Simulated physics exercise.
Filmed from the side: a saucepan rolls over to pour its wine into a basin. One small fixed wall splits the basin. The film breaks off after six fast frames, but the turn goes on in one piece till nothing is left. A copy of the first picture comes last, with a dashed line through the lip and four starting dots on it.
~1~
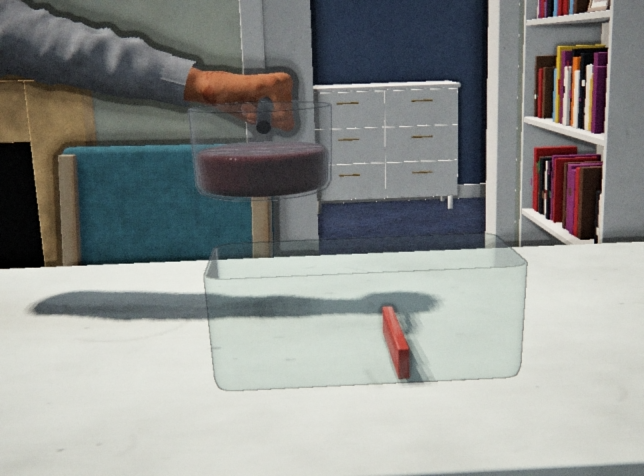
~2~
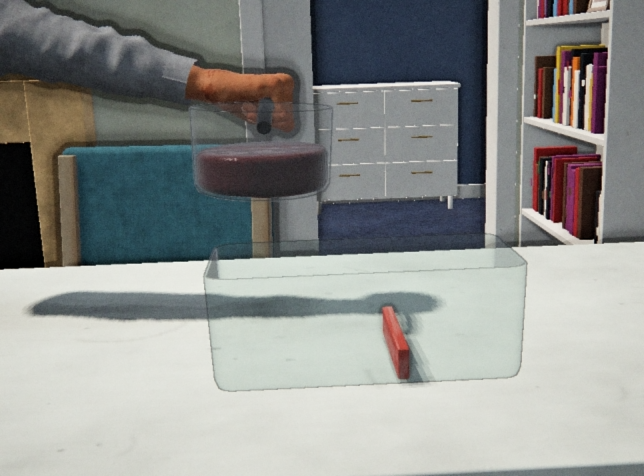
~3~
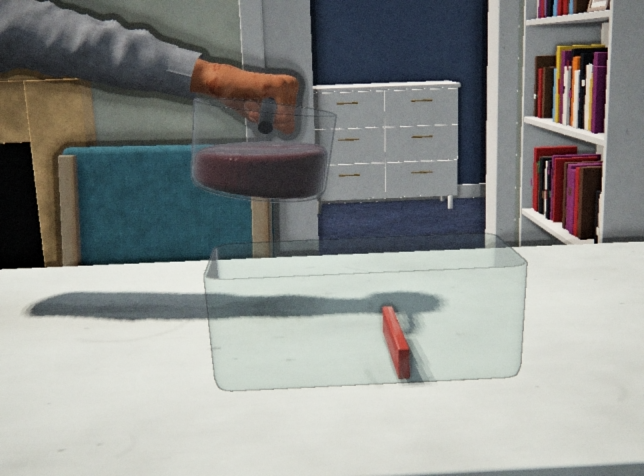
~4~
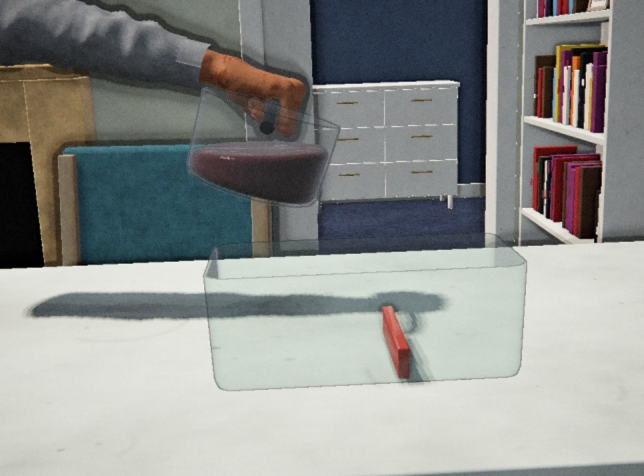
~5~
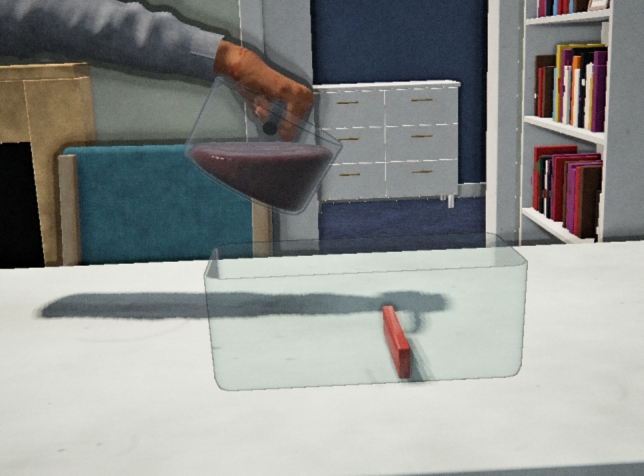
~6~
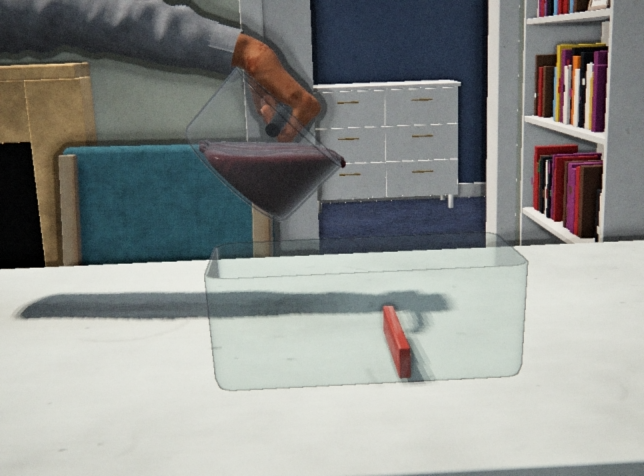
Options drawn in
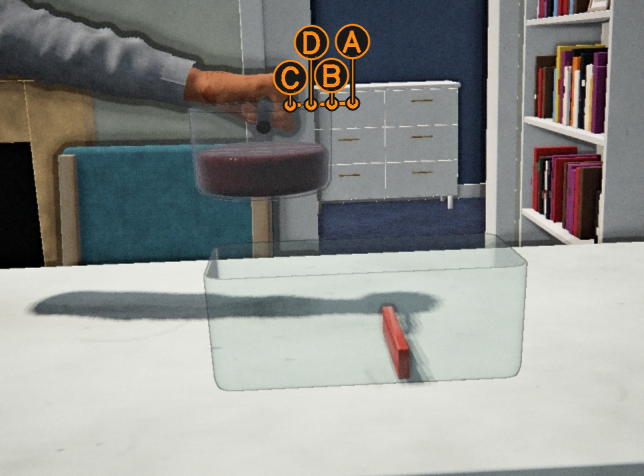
A hand tilts a clear container of dark red wine rightward above a clear basin.
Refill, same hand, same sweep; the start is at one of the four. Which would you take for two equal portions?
Place A.
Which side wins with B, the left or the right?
The left one.
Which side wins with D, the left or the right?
More ends on the left.
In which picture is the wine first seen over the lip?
Picture 6.
In orange, A at (352, 103); B at (331, 103); C at (290, 105); D at (311, 104).
For place A, about 52 % ends left of the wall and 48 % right of it.
For place B, about 73 % ends left of the wall and 26 % right of it.
For place C, about 88 % ends left of the wall and 11 % right of it.
For place D, about 92 % ends left of the wall and 7 % right of it.
